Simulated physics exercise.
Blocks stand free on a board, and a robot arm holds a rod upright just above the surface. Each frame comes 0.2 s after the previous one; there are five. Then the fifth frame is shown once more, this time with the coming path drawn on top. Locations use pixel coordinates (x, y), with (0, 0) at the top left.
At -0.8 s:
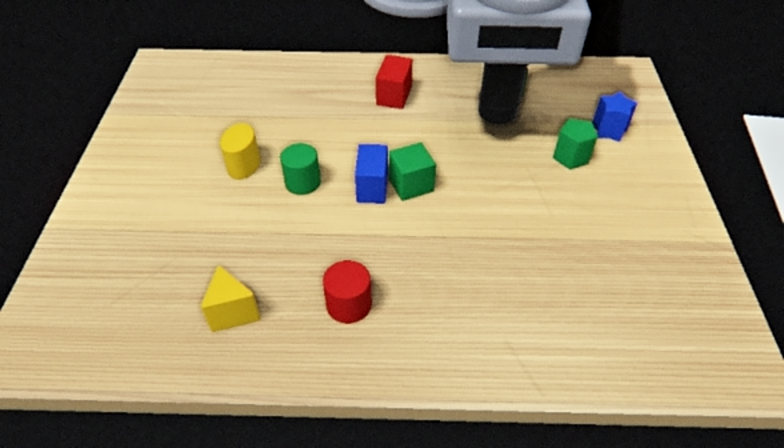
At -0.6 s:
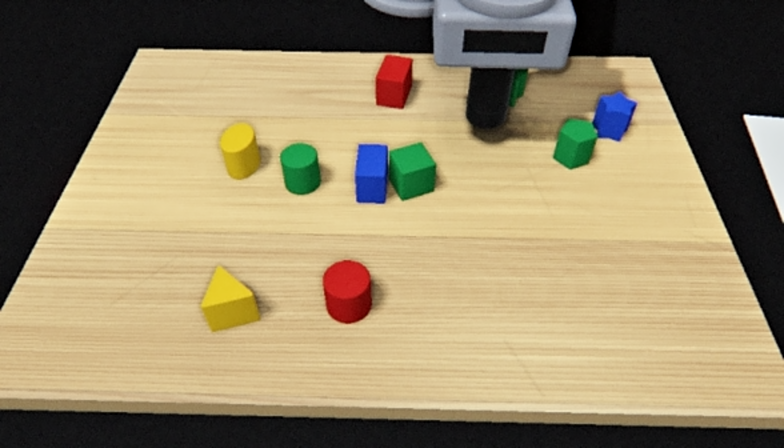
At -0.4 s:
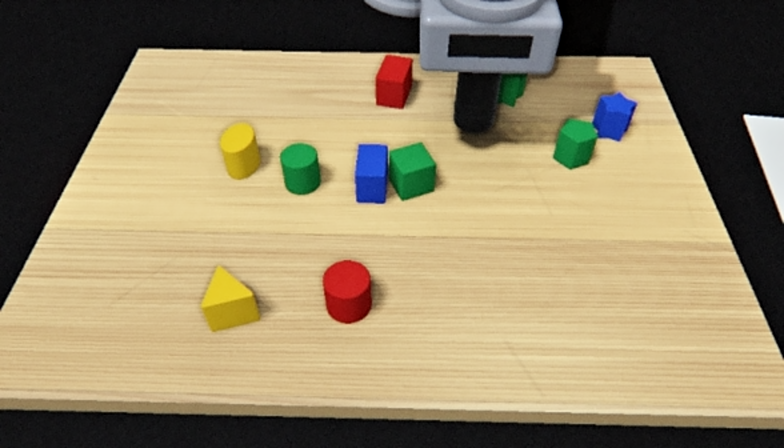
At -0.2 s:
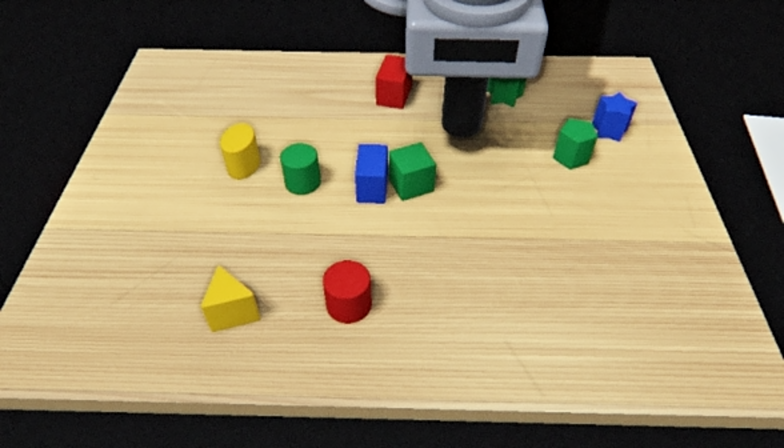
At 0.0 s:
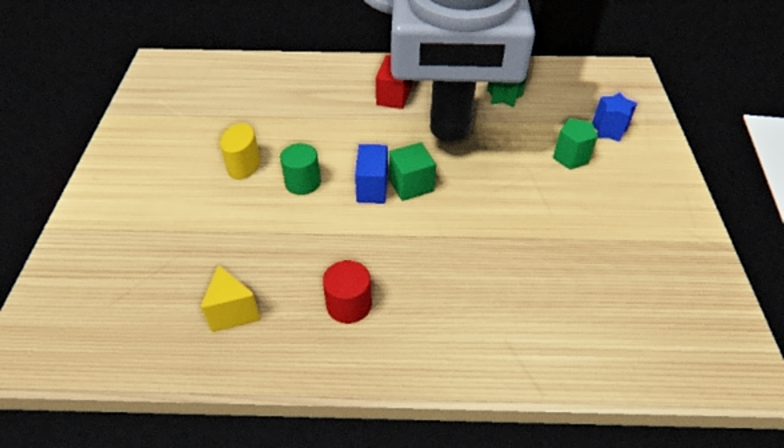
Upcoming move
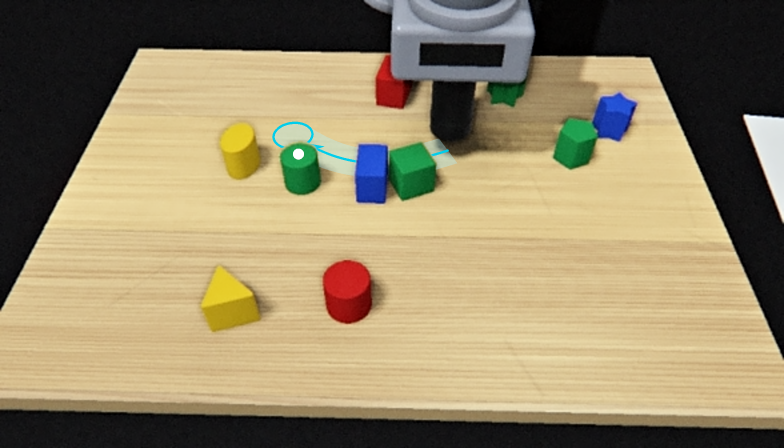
A pale wooden board against a black surround is seen from above and in front by a still camera. Red, yellow, green and blue blocks stand scattered over it, with a yellow triangle and red cylinder nearer the front. A grey robot arm holding a dark upright rod slides left, then also slightly forward, uncovering a green block near the back edge, while the blocks stay still.
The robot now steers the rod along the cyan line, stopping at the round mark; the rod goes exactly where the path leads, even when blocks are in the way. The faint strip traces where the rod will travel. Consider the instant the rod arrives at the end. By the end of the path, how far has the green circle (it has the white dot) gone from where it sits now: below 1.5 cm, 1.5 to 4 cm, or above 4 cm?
That block covers short of 1.5 cm.
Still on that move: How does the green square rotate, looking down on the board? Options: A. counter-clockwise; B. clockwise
Choice A: Counter-clockwise.
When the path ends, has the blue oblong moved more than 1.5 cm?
Yes, I think so.
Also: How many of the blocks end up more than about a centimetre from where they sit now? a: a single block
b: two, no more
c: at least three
b - two, no more.
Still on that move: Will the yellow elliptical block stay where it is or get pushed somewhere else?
The block in question stays where it was by the end.
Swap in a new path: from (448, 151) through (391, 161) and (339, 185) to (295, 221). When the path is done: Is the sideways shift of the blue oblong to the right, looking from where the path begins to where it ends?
In short: No.
Drawn move, from (448, 151) via (394, 163) and (337, 157), ending at (293, 135); the dot is on the green circle.
On the path given first. One third of the way, rod (392, 142); blue oblong (362, 161); green square (399, 164), turned 50° anticlockwise.
Two thirds of the way, rod (334, 136); blue oblong (346, 165), turned 40° anticlockwise; green square (397, 164), turned 55° anticlockwise.
At the end, rod (290, 114); yellow elliptical block still; green circle still; blue oblong (346, 165), turned 40° anticlockwise; green square (397, 164), turned 55° anticlockwise.
